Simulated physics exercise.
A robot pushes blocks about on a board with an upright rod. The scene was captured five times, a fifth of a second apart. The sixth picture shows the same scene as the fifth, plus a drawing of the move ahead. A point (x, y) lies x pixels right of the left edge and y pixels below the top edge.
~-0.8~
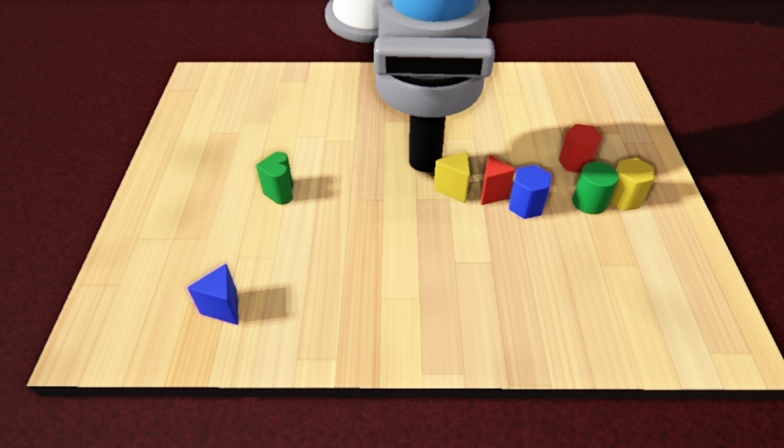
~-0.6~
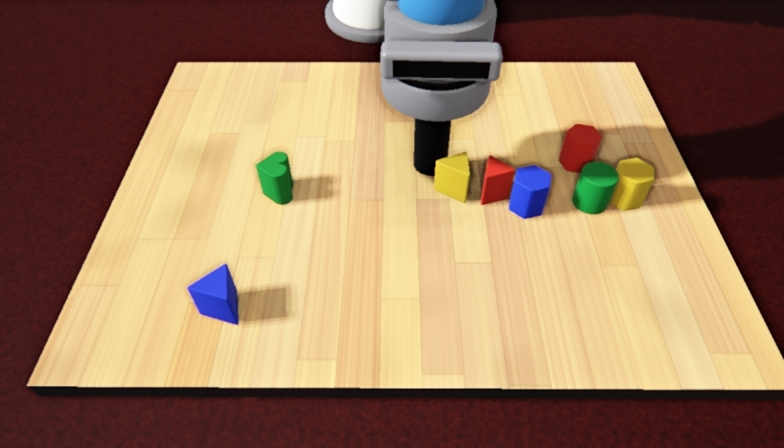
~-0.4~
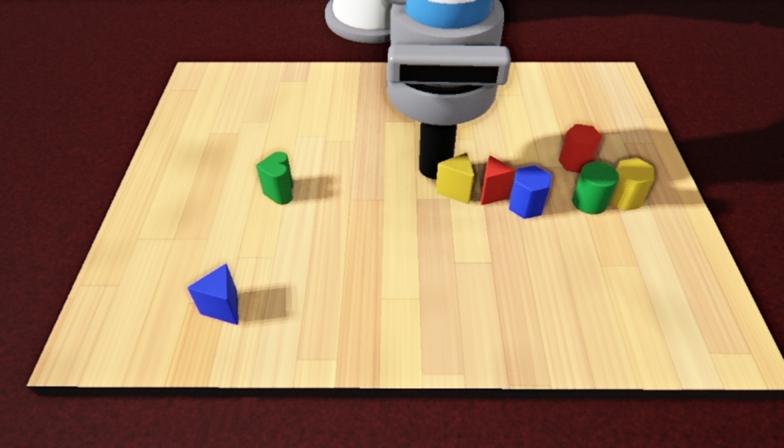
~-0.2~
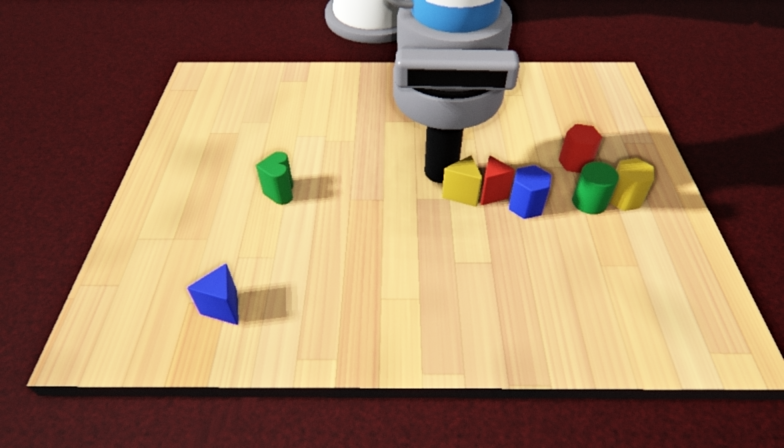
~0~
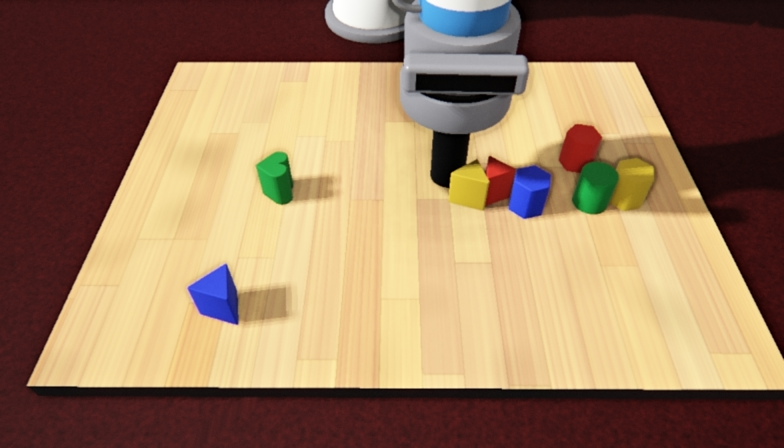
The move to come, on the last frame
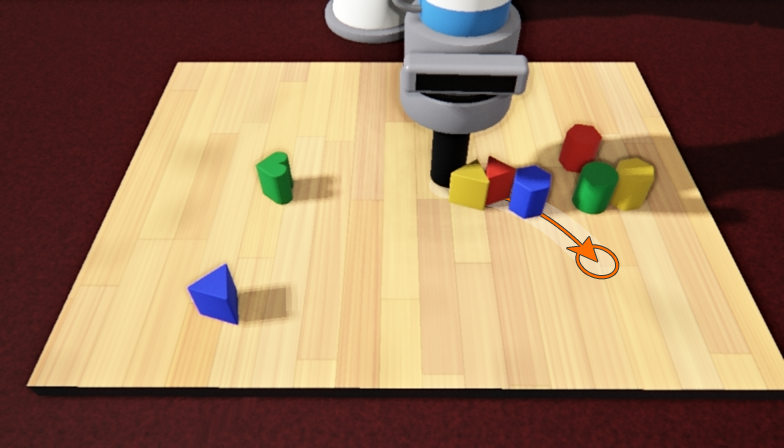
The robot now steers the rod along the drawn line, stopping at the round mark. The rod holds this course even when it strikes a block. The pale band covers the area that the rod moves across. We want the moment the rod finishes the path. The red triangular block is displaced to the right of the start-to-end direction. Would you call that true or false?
The claim does not hold.
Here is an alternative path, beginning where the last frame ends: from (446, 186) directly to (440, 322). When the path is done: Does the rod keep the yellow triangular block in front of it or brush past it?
It will get left beside or behind the rod.
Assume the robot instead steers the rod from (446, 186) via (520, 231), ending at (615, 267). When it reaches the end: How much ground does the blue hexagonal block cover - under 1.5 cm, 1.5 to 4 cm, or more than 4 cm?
Under 1.5 cm.
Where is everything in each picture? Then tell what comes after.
The first frame shows lower end of the rod (425, 161), tops of blocks, yellow triangular block (457, 162), red triangular block (497, 166), blue hexagonal block (533, 177), green round block (601, 173).
The second frame shows rod (430, 165), blocks as before.
The third frame shows rod (436, 168), yellow triangular block (459, 163).
The fourth frame shows rod (441, 172), yellow triangular block (466, 167).
The fifth frame shows rod (447, 176), yellow triangular block (473, 171), red triangular block (498, 167), blue hexagonal block (533, 177), green round block (601, 173).
The drawn path runs from (446, 186) via (502, 197) and (553, 222), ending at (597, 261).
What follows on the original path. One third of the way, rod (505, 188); yellow triangular block (505, 189), turned 55° clockwise; red triangular block (536, 165); blue hexagonal block (553, 182), turned 45° clockwise.
Two thirds of the way, rod (556, 213); yellow triangular block (507, 191), turned 70° clockwise; red triangular block (558, 167), turned 60° anticlockwise; blue hexagonal block (603, 202), turned 25° clockwise.
At the end, rod (601, 252); yellow triangular block (507, 191), turned 70° clockwise; red triangular block (558, 167), turned 60° anticlockwise; blue hexagonal block (631, 211), turned 40° anticlockwise; green round block not moved.
